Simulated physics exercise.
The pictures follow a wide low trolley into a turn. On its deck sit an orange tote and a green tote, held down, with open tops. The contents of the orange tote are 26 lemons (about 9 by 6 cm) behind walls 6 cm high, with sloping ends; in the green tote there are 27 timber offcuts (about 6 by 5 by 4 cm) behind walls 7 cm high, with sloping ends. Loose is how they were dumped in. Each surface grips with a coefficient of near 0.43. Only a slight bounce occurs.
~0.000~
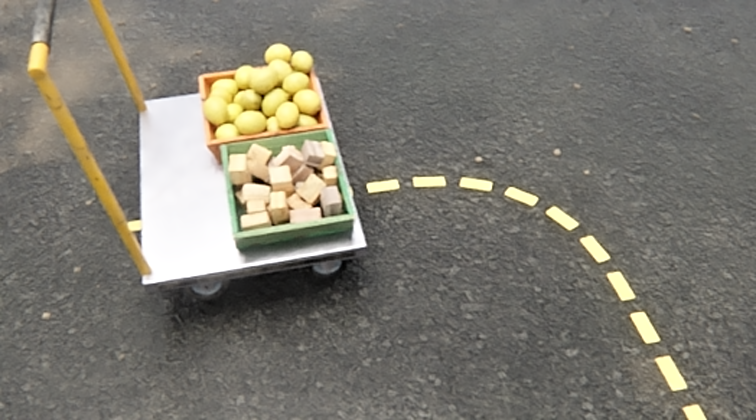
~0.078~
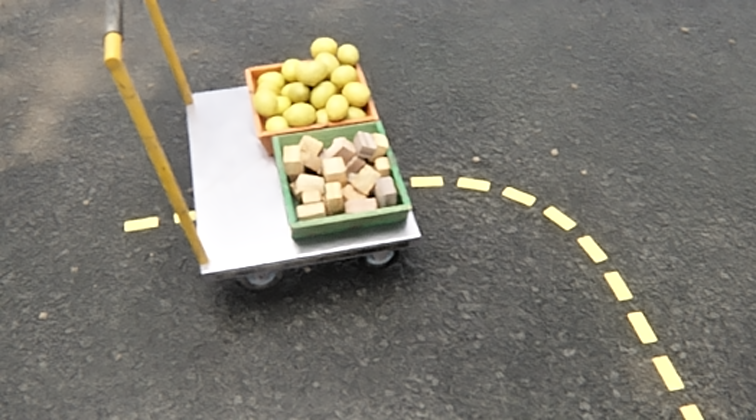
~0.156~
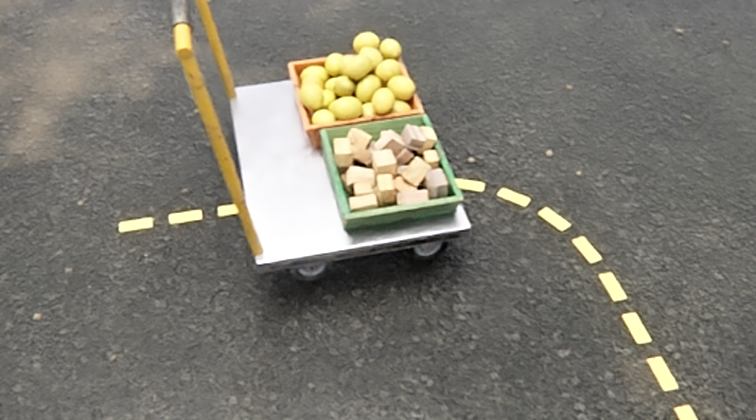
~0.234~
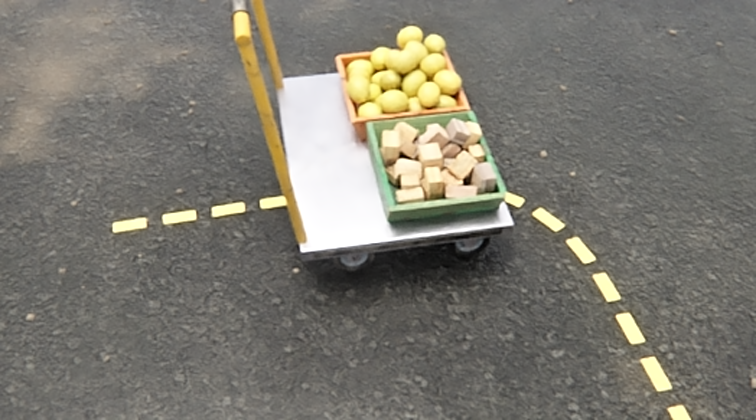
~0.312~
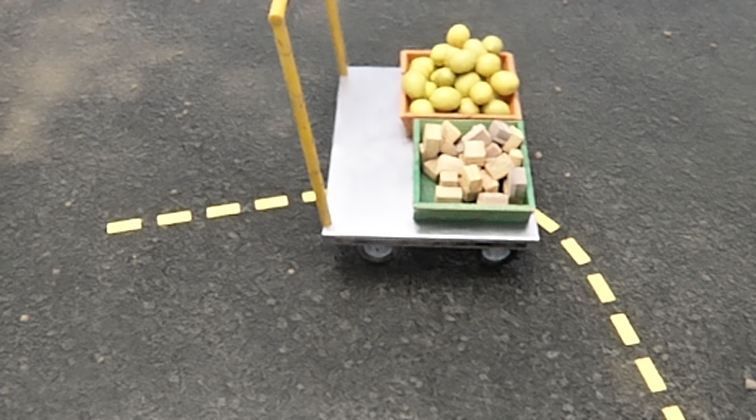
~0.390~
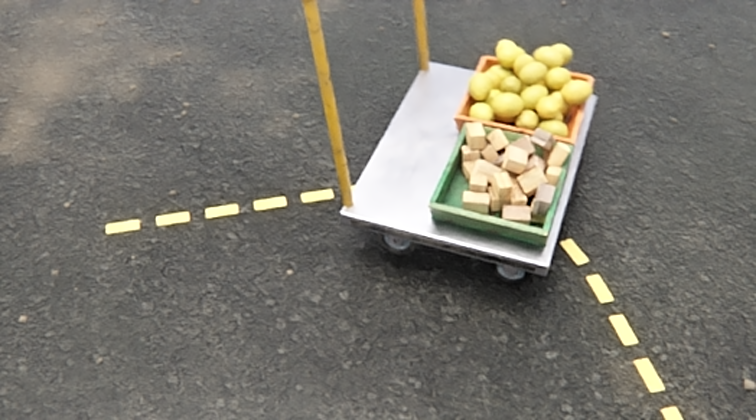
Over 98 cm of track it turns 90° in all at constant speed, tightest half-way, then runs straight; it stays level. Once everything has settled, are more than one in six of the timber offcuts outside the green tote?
Spilled share: Low, beneath a sixth.
After 0.44 s, 3 of 26 out of the orange tote and 0 of 27 out of the green tote.
After 0.54 s, 7 of 26 out of the orange tote and 1 of 27 out of the green tote.
After 0.70 s, 9 of 26 out of the orange tote and 1 of 27 out of the green tote.
When it is over (at 1.15 s), 10 of 26 out of the orange tote and 1 of 27 out of the green tote. Asked share, 1 of 27, 4 per cent.
